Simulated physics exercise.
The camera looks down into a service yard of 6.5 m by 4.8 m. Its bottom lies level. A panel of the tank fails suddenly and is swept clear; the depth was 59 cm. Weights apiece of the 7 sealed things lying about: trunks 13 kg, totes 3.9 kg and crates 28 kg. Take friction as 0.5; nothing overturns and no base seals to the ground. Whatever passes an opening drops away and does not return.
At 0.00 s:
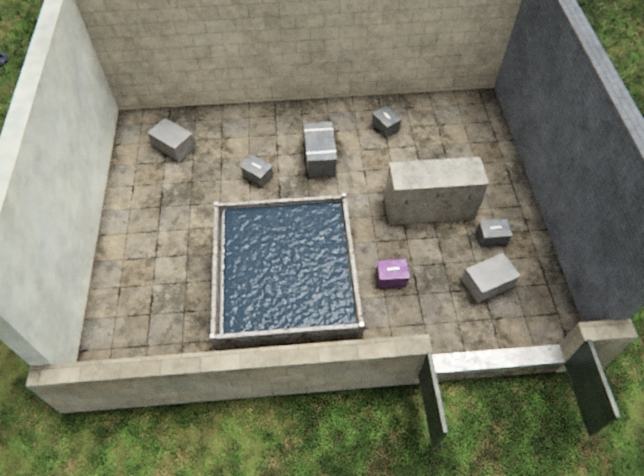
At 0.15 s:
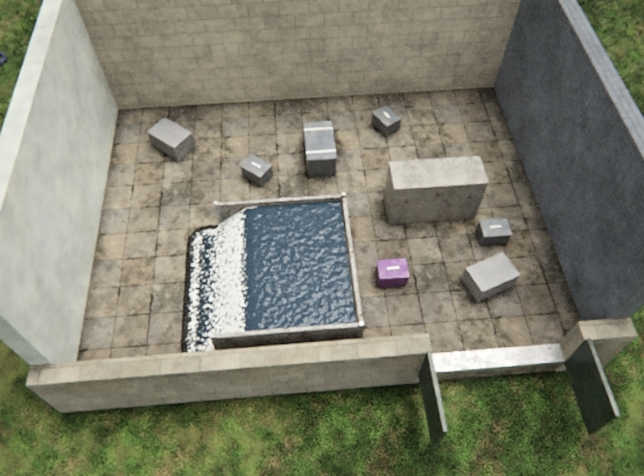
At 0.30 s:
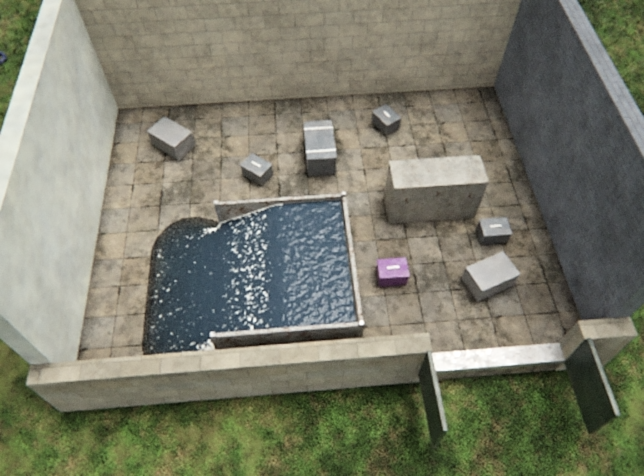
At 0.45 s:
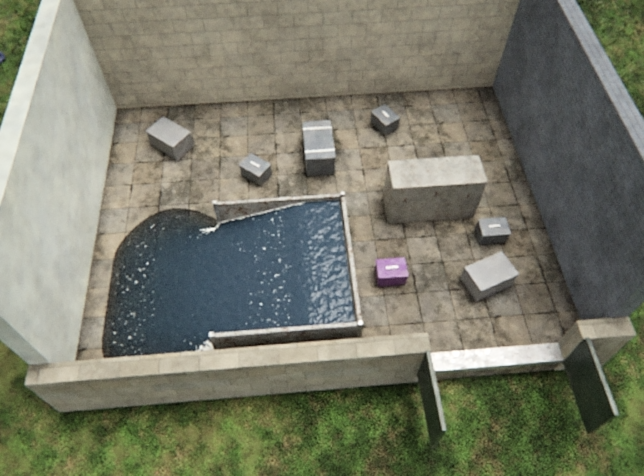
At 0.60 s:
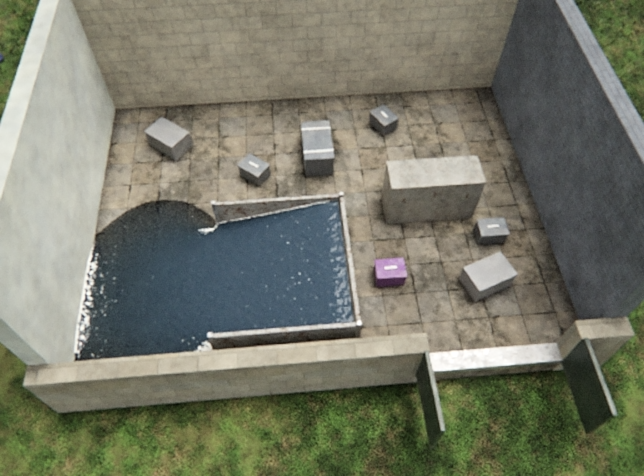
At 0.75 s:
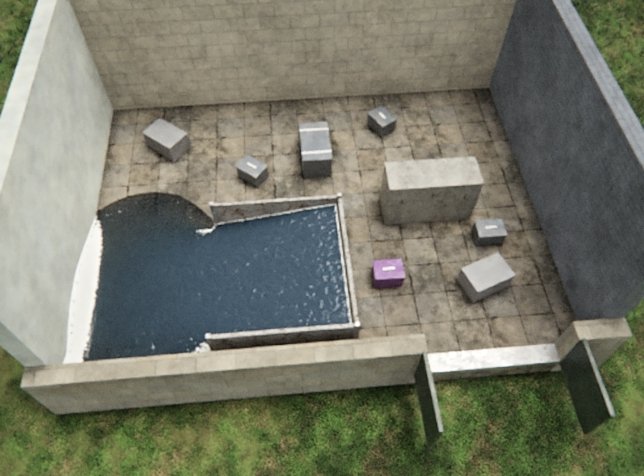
Water pours from the tank's left side and spreads across the paving to the left wall.
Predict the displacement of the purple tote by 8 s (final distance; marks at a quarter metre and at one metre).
The purple tote barely shifts.
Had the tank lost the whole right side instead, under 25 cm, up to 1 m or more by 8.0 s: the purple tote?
Then the purple tote travels far.
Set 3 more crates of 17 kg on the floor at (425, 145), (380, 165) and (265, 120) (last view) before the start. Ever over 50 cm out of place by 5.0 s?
In that order: Under, short of it, past it.
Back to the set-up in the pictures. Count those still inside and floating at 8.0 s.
I count 2.
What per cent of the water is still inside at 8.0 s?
About 100 per cent.
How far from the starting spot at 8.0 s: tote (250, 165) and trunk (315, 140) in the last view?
In turn: 150 cm, 100 cm.
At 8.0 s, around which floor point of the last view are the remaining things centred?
Around (431, 211).
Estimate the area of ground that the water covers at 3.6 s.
Some 17 m2.
After 1.6 s the purple tote is near (389, 269), 0.0 m from its start, aground; 0 of 7 are out; 0 afloat.
After 3.6 s the purple tote is near (389, 269), 0.0 m from its start, aground; 0 of 7 are out; 0 afloat.
After 5.6 s the purple tote is near (389, 269), 0.0 m from its start, aground; 0 of 7 are out; 2 afloat.
After 8.0 s the purple tote is near (389, 269), 0.0 m from its start, aground; 0 of 7 are out; 2 afloat.
